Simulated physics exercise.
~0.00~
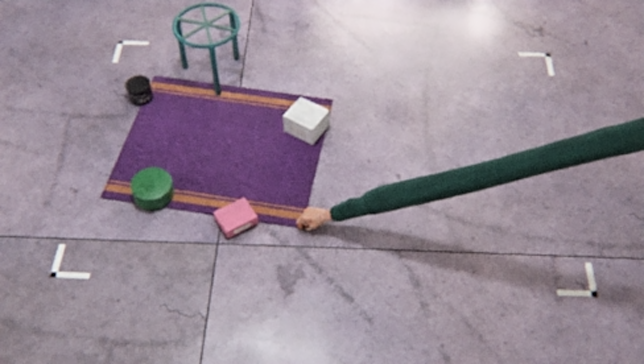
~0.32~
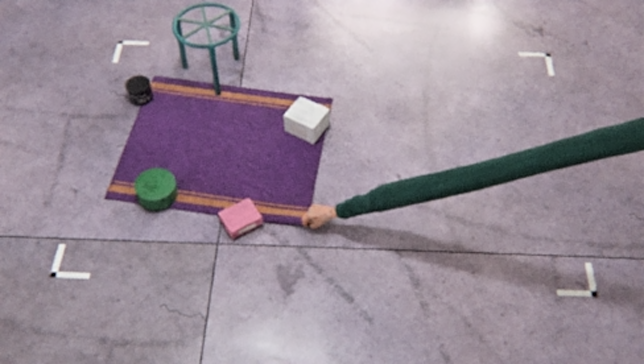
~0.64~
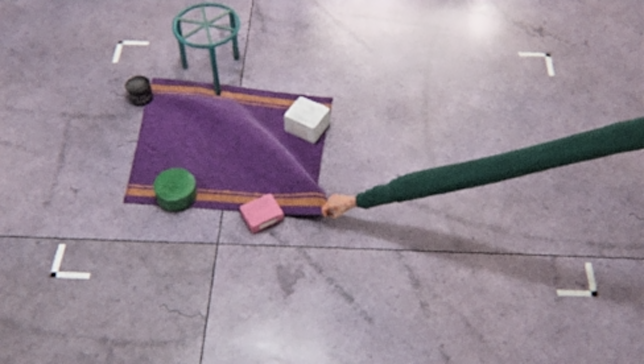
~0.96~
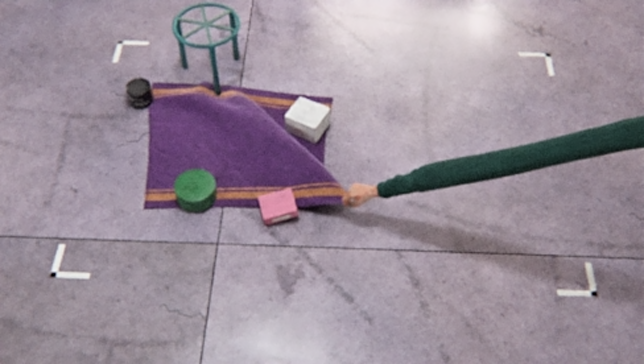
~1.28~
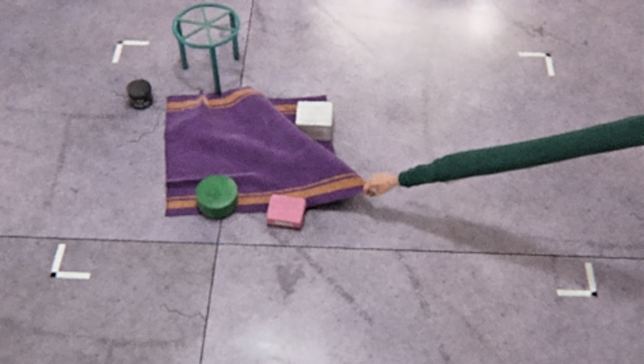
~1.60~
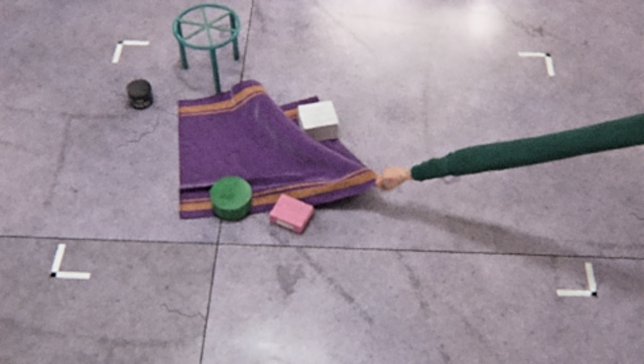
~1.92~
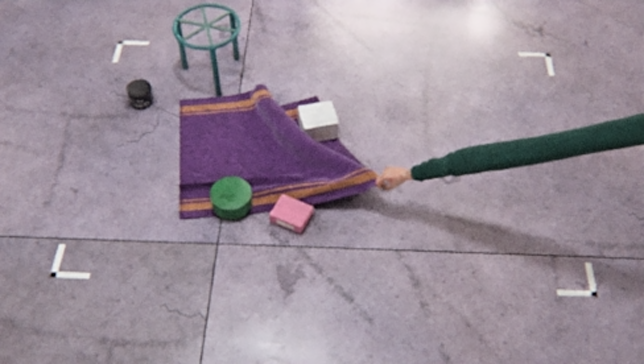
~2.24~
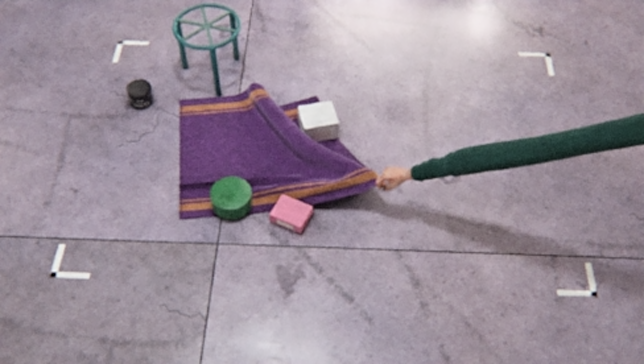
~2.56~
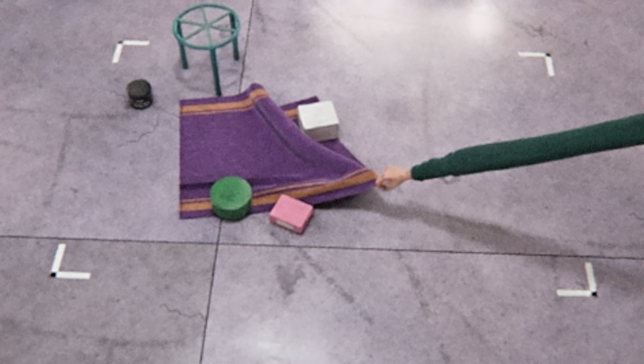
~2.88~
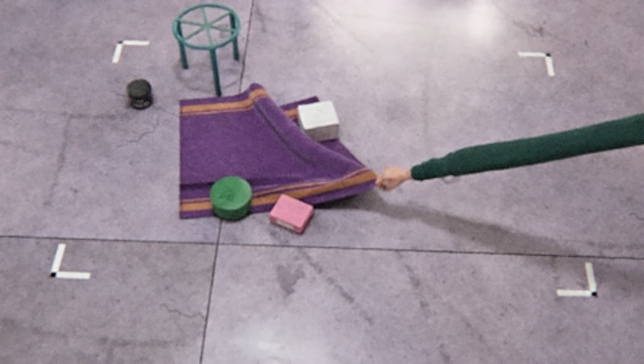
Purple rug being dragged right by a green-sleeved arm, carrying green tub, pink carton and white box, then resting bunched and creased.
